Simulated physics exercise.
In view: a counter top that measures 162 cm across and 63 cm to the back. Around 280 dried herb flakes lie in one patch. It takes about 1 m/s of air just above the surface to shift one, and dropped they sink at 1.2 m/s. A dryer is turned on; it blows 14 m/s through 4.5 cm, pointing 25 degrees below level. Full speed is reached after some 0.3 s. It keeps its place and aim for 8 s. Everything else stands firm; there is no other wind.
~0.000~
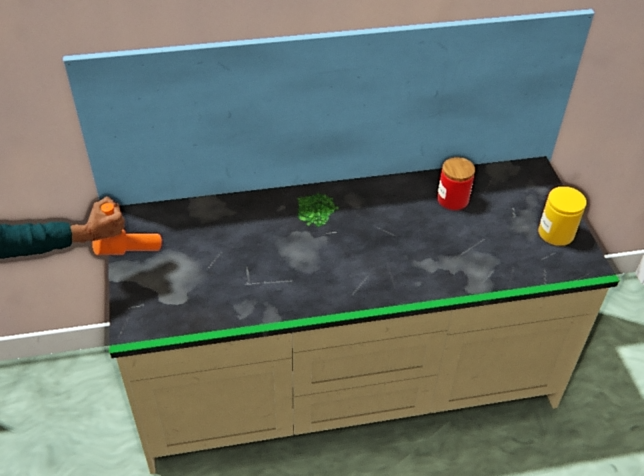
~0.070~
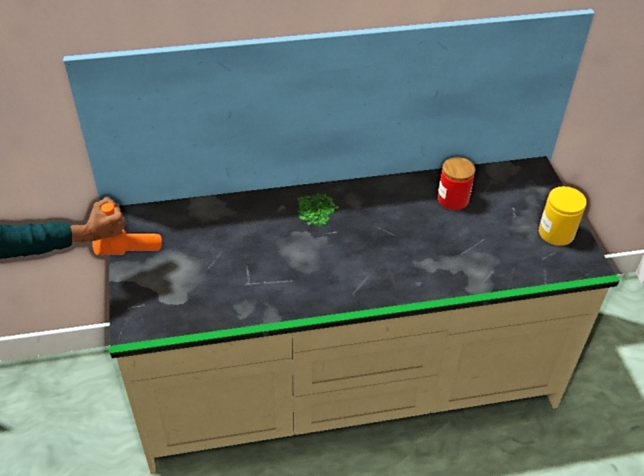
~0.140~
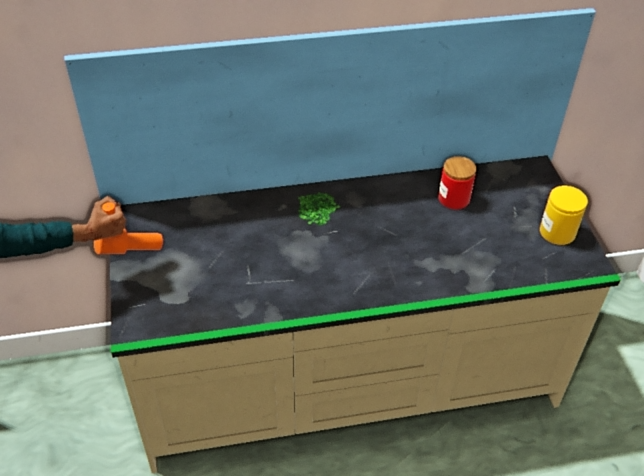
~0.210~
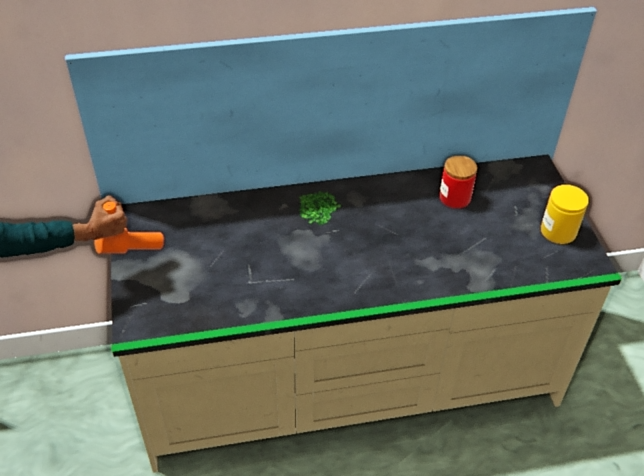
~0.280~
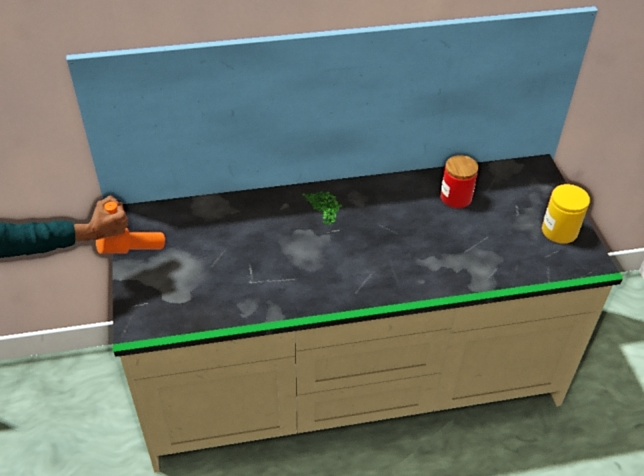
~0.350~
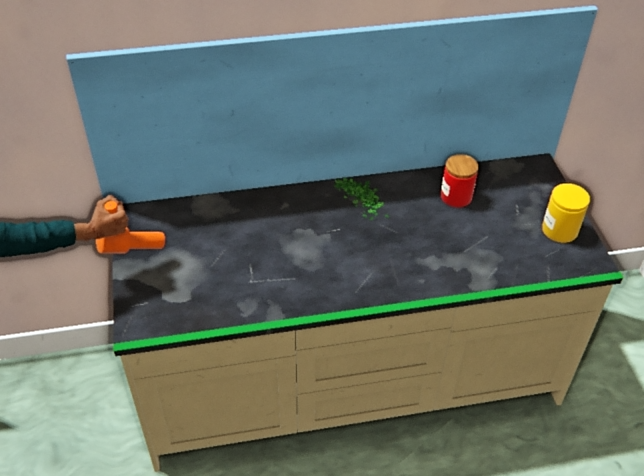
The clip opens on a dark counter top where a hand at the left holds an orange dryer toward a patch of green herb flakes, with red and yellow jars at the right. The flakes barely change at first, then the patch starts to break up and slides right, toward the red jar.
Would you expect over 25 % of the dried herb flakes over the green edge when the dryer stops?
Answer: No.
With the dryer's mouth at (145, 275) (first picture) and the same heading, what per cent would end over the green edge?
In that case some 0 per cent.
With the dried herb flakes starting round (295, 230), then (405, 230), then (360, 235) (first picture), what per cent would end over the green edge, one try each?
In turn about 0 %, 0 %, 0 %.
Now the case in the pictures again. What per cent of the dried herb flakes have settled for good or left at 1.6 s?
Near 80 %.
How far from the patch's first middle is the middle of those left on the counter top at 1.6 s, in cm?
About 80 cm.
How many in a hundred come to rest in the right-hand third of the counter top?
Near 2 %.
After 1.6 s the count stands so, 0 % are over the green edge; the middle of those still in play is near (539, 181).
After 2.6 s the count stands so, 0 % are over the green edge.
After 4.4 s the count stands so, 0 % are over the green edge.
After 8.0 s, at the end, 0 % are over the green edge.
